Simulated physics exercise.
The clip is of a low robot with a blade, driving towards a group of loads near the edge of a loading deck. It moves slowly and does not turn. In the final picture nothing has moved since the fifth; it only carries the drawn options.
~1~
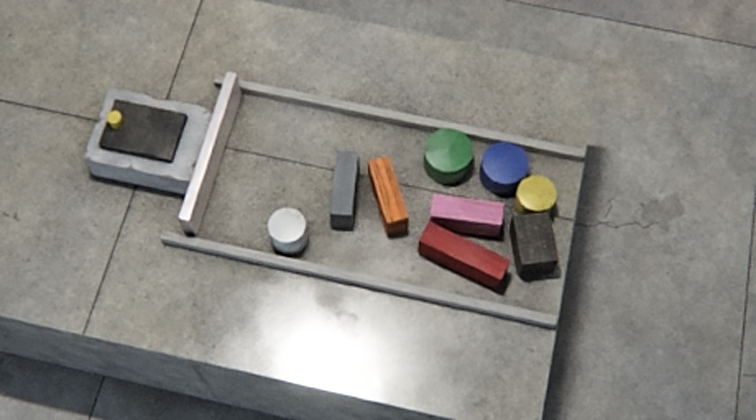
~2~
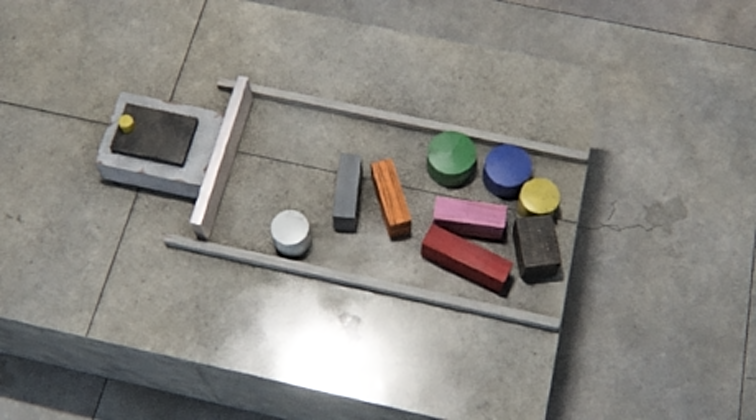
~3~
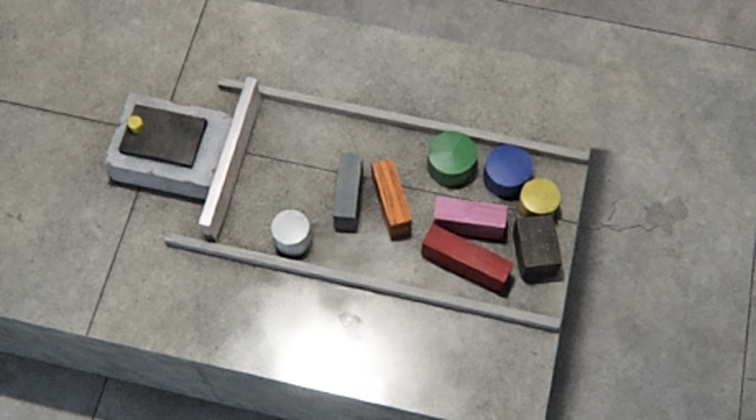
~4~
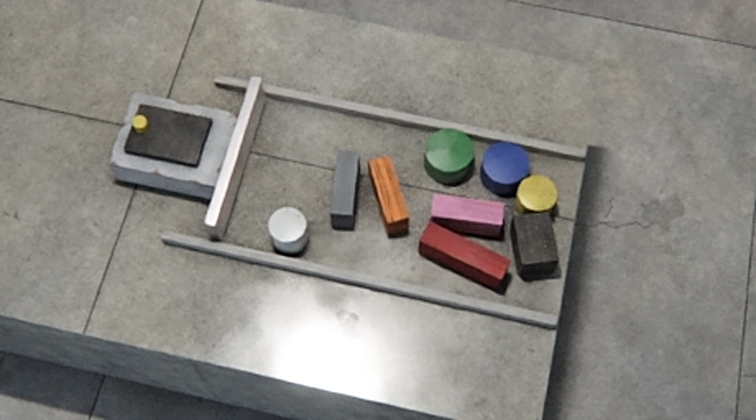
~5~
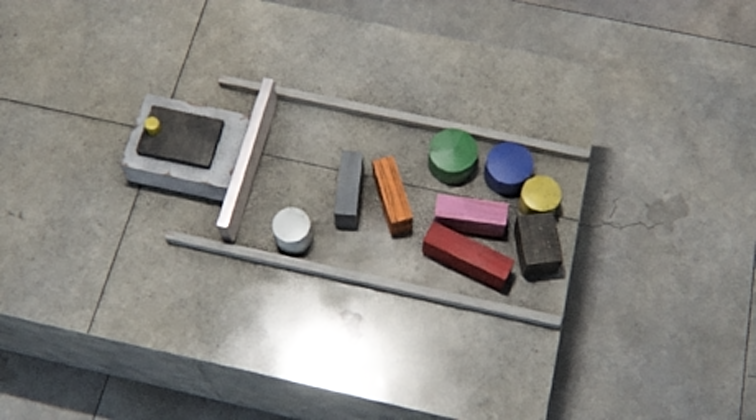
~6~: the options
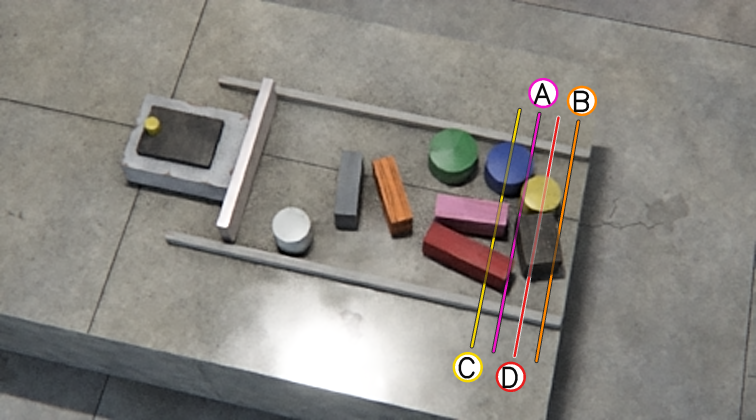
On a grey concrete loading deck seen from high above at a slant, two thin rails run toward the right-hand edge. A pale robot with a dark top and wide blade sits left of a white canister, grey and orange sticks, green, blue and yellow canisters, pink and red sticks, and a black block. The robot creeps right without turning, the loads stay put, and the view jitters slightly.
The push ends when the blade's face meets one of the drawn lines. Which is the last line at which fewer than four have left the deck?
No fourth one falls up to C.
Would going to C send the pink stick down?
By then, yes.
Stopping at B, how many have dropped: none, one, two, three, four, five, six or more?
In all, six or more.
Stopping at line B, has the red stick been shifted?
Yes.
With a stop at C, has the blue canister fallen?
No.
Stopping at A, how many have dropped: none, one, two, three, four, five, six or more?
Five.
On the marked copy, A at (518, 227); B at (558, 235); C at (497, 222); D at (538, 231).
With C. Early on, robot (275, 156); white canister (344, 243); black crate (537, 244).
Further on, robot (364, 175); black crate (557, 252); red stick (503, 271).
At the end, robot (434, 190); black crate over the edge; pink stick over the edge; two fallen.
As for the rest, A drops five; B drops eight; D drops five.
